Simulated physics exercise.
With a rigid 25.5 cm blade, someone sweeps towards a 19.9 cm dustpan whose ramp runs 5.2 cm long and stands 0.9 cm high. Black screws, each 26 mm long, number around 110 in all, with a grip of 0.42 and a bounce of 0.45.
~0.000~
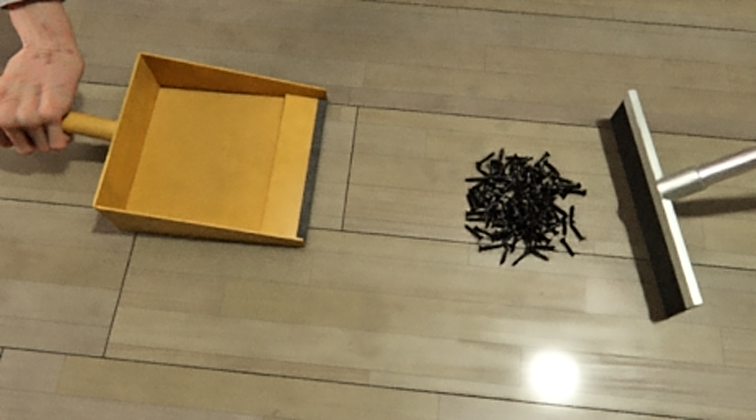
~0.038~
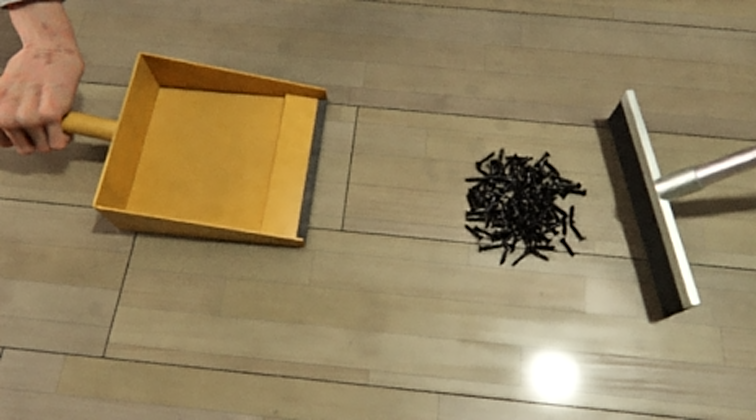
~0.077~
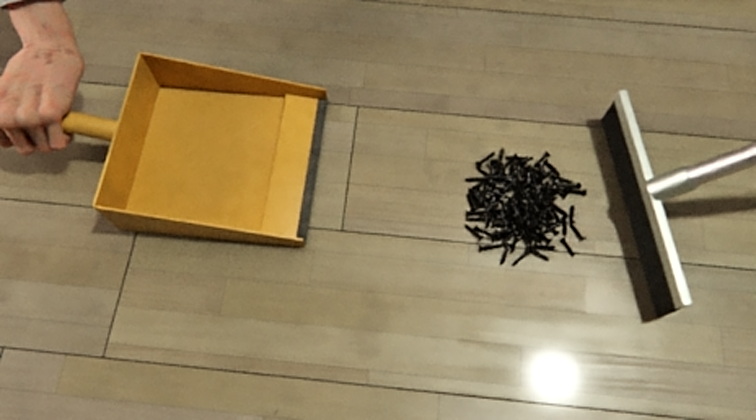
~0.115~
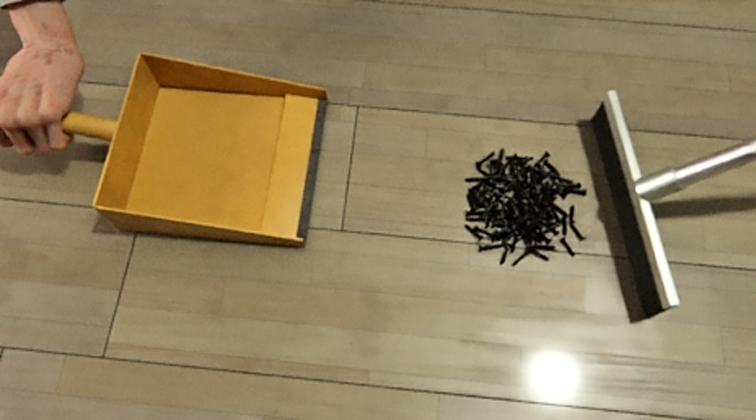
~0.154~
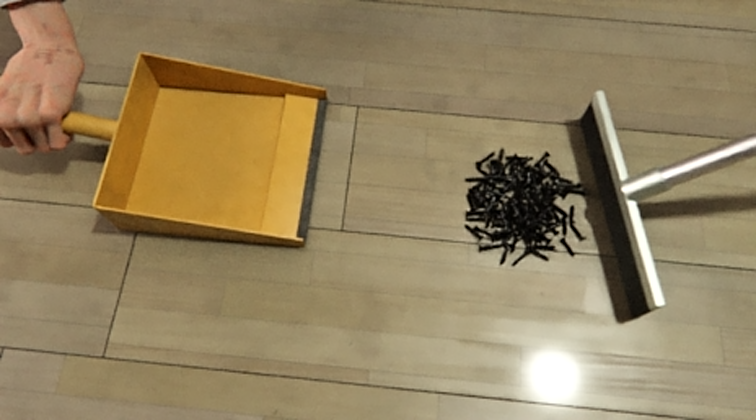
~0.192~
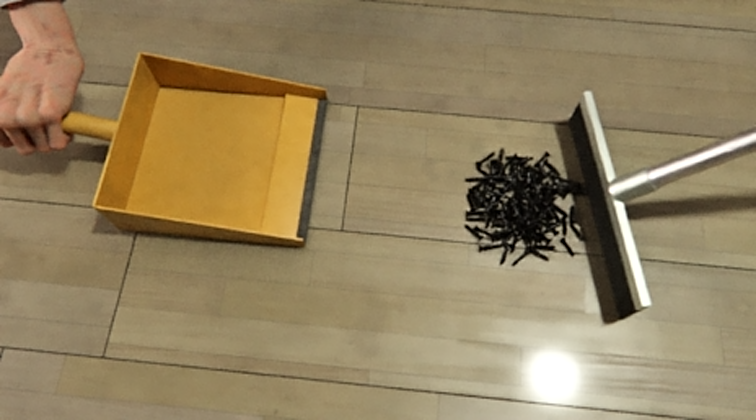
A squeegee-like blade slides left across the floor to the edge of some black screws.
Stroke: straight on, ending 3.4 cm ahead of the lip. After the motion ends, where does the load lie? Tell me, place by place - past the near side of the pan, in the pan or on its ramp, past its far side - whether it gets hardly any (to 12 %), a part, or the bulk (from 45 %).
Near side gets a part. Pan gets hardly any. Far side gets hardly any.
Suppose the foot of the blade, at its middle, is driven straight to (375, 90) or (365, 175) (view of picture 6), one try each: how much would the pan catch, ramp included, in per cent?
Roughly 0 per cent for the first try and 0 per cent for the second.
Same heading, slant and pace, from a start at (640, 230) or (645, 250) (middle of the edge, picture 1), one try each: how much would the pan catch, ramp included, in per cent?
Around 10 percent, then around 10 percent.
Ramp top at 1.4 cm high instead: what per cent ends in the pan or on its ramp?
Roughly 5 per cent.
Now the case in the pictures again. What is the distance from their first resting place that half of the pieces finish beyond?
22 cm, roughly.
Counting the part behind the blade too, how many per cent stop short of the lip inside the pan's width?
75 %.
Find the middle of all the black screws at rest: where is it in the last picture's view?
My guess is close to (332, 211).
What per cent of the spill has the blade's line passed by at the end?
About 0 per cent.
After 0.55 s, middle of the blade 21 cm from the lip; 0 % over the lip, far side 0 %, near side 5 %.
Then, at 0.80 s, middle of the blade 11 cm from the lip; 0 % over the lip, far side 0 %, near side 15 %.
Then, at 1.15 s, middle of the blade 6 cm from the lip; 5 % over the lip, far side 0 %, near side 15 %.
In the end, at 1.7 s, near side 15 %, pan 5 %, far side 0 %, in front of the lip or behind the blade 75 %.
